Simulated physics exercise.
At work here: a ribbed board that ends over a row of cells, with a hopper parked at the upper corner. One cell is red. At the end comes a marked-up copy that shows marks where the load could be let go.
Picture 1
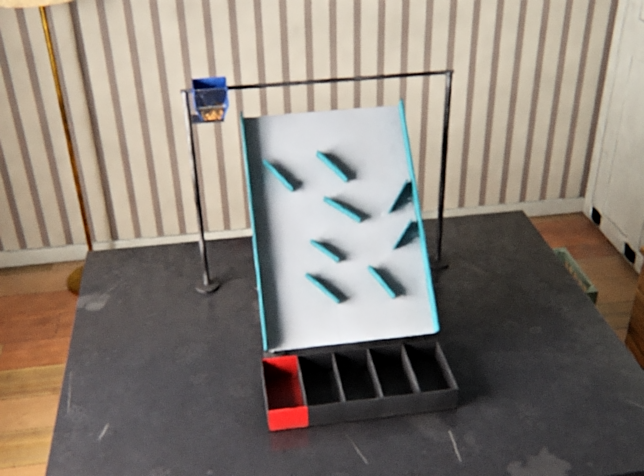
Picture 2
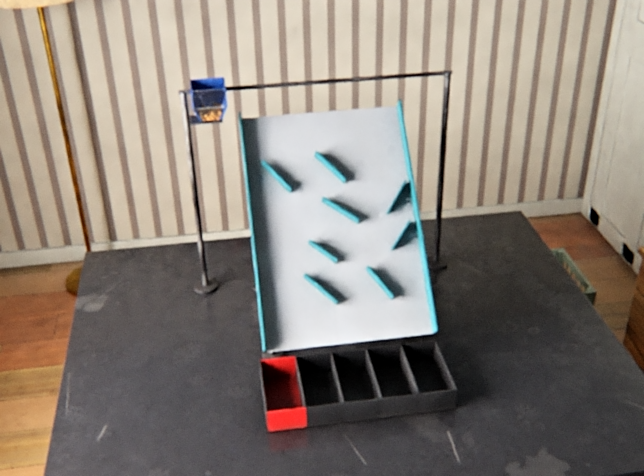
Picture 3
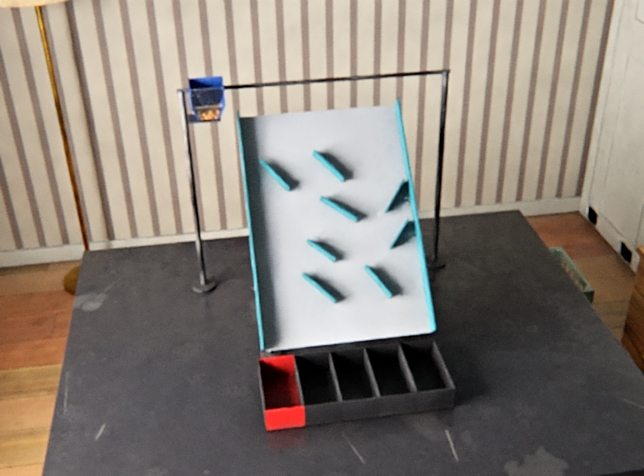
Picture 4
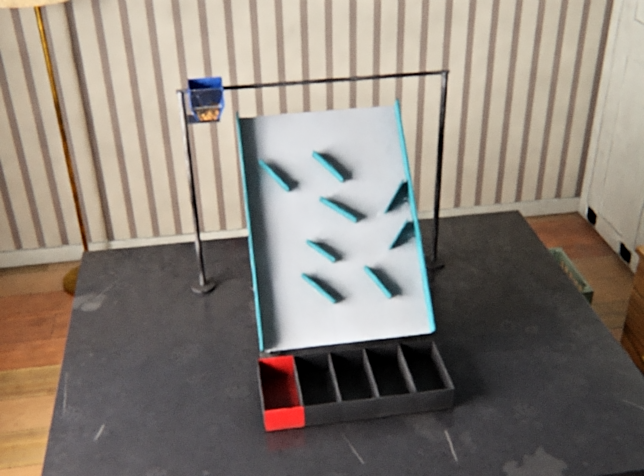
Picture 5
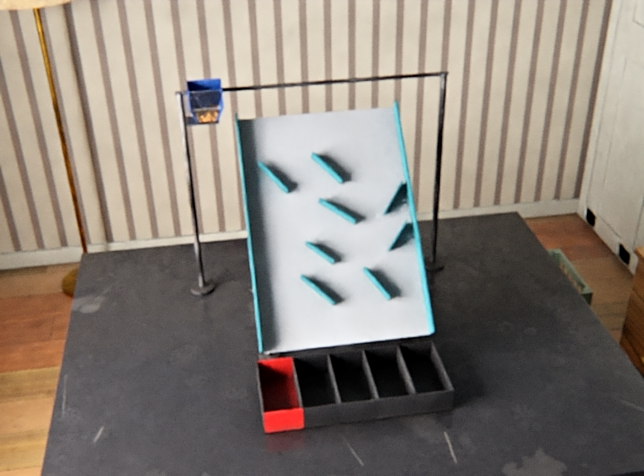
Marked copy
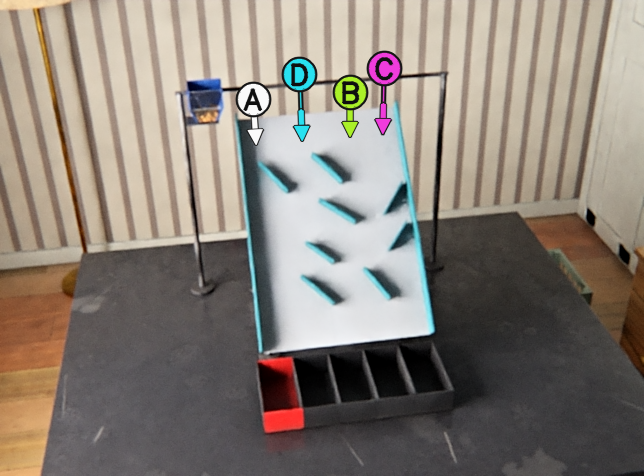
On a dark tabletop in front of a striped wall, a pale sloping board with teal ribs stood above a row of cells, the leftmost red, while a small blue hopper sat upper left; nothing noticeably moved.
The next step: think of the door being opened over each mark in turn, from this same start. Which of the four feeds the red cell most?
Best: A.
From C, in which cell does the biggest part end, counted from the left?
It is the fifth one.
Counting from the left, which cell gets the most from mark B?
It is the fifth one.
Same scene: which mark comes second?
D.
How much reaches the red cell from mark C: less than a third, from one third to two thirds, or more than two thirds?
Less than a third.
On the marked copy, mark A meets the board at (255, 139); mark B meets the board at (350, 131); mark C meets the board at (382, 128); mark D meets the board at (301, 135).
Choosing A, roughly a third in the red cell, roughly half in other cells, about a tenth outside the box.
Choosing B, not one piece in the red cell, almost all in other cells.
Choosing C, not one piece in the red cell, every piece in other cells.
Choosing D, roughly a quarter in the red cell, the larger part in other cells.
